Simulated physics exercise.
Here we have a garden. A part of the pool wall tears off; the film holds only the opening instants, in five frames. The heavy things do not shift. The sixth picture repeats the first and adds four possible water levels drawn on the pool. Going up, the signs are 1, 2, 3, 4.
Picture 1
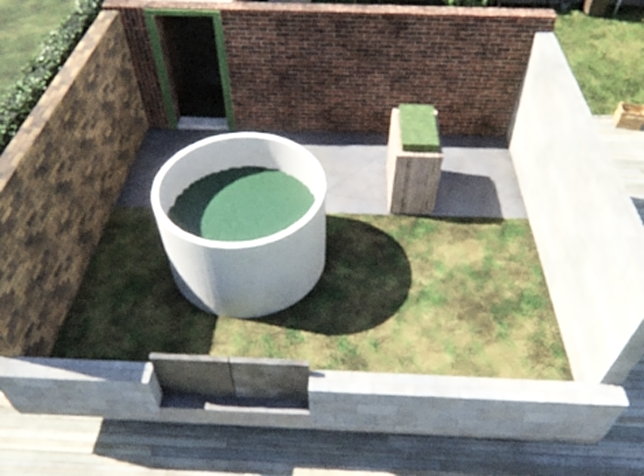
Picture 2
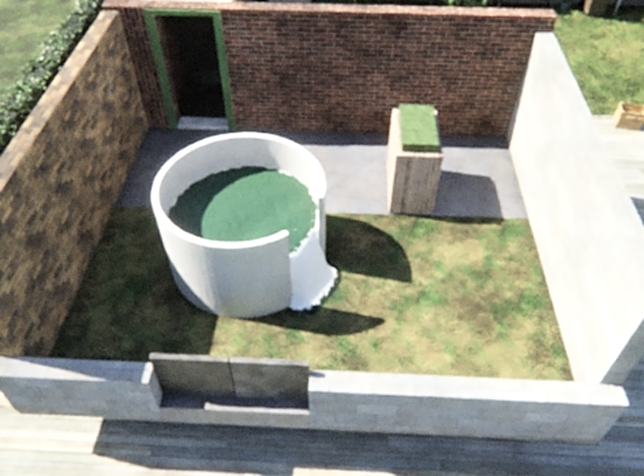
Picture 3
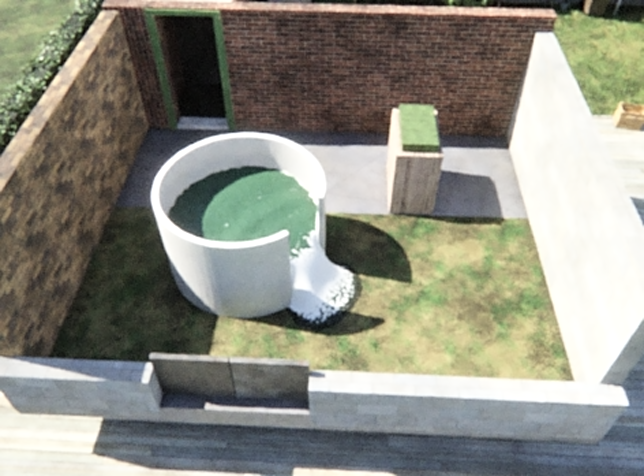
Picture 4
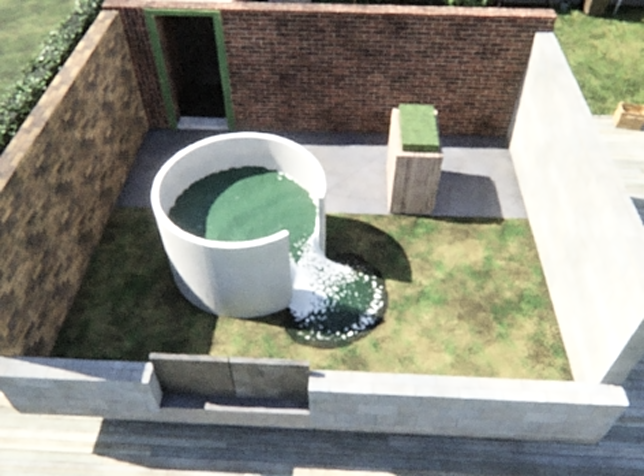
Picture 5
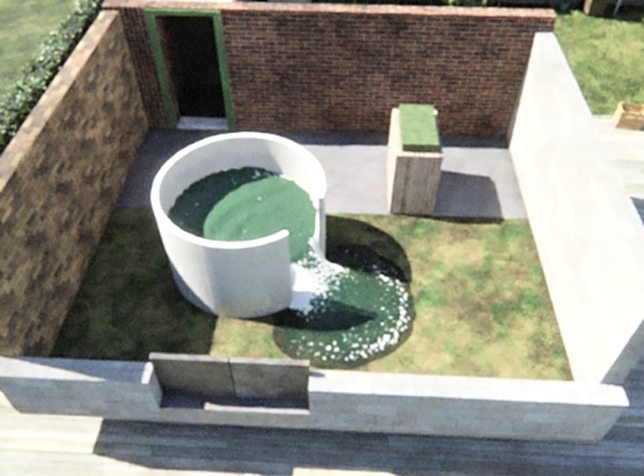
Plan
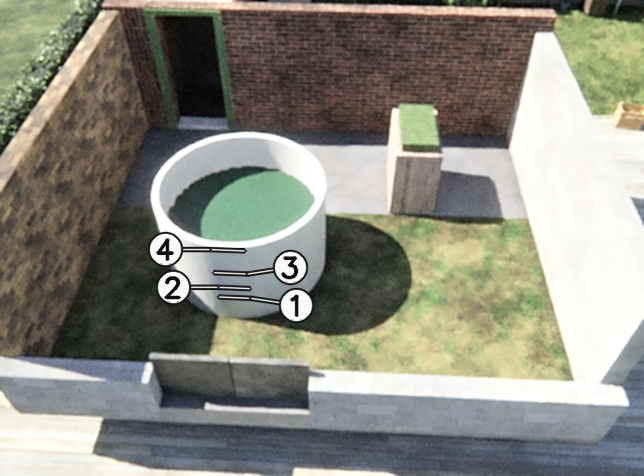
Round white pool in a walled garden opening at its right side, green water pouring out and spreading across the grass.
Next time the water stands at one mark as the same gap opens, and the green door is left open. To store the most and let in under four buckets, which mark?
Take 3.
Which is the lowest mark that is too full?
That would be 4.
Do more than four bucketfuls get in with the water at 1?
No.
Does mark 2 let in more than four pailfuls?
No, that is safe.
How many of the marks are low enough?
Three.
In white, 1 at (235, 297); 2 at (233, 287); 3 at (230, 273); 4 at (226, 250); from the bottom up 1, 2, 3, 4.
With 1, nothing gets over.
With 2, nothing gets over.
With 3, a splash gets over, under a bucket.
With 4, about 9 bucketfuls get in.
